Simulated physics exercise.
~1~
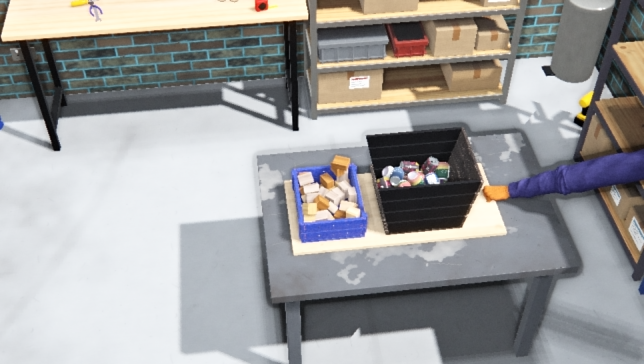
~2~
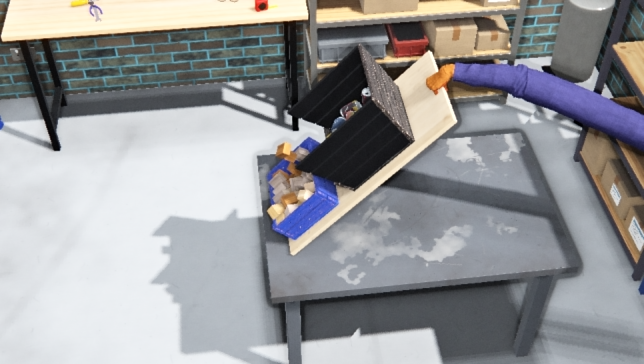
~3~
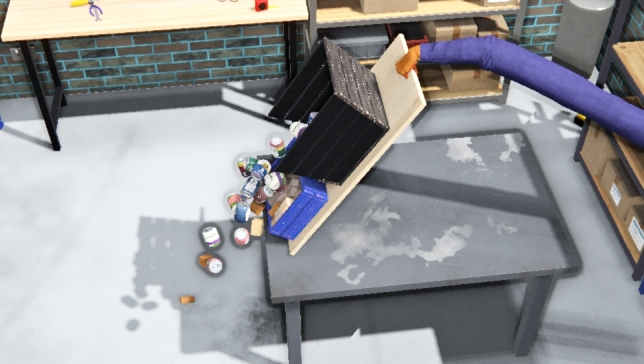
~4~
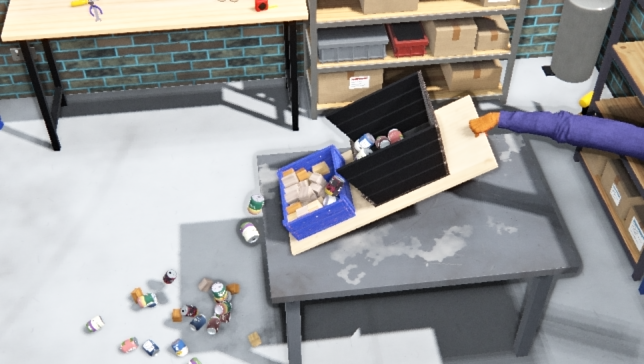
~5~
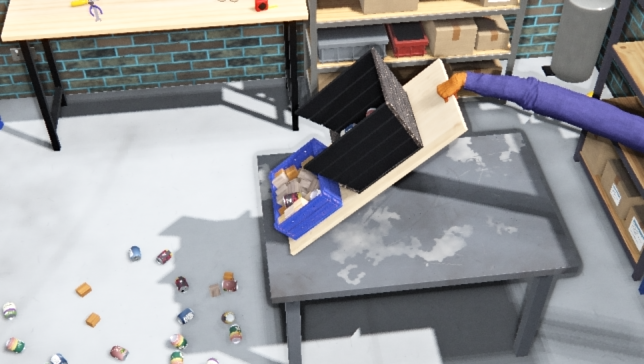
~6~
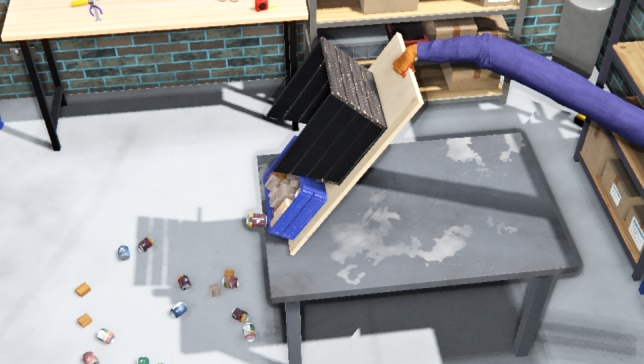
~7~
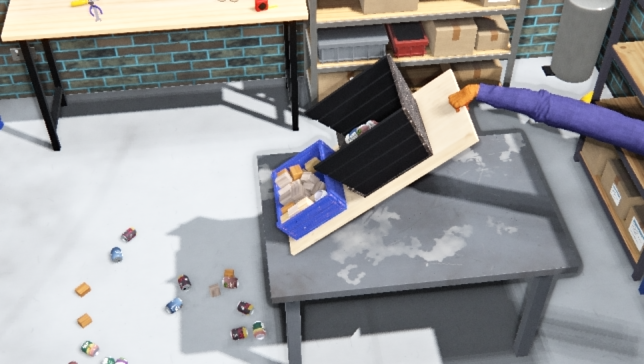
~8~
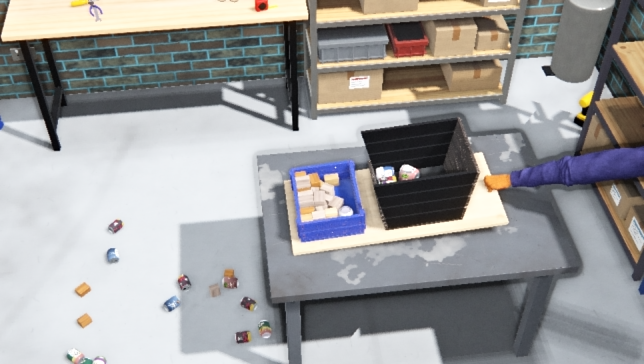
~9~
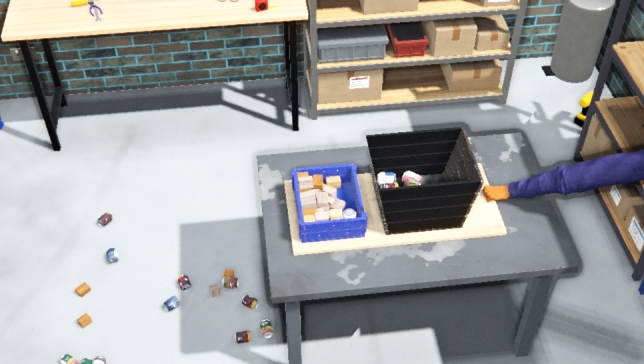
In a workshop with brick walls and shelving, a purple-sleeved arm repeatedly tilts a board left on a table, spilling many small cans from a black crate and a few wooden blocks from a blue one onto the floor, then lowers it flat with most blocks still inside.
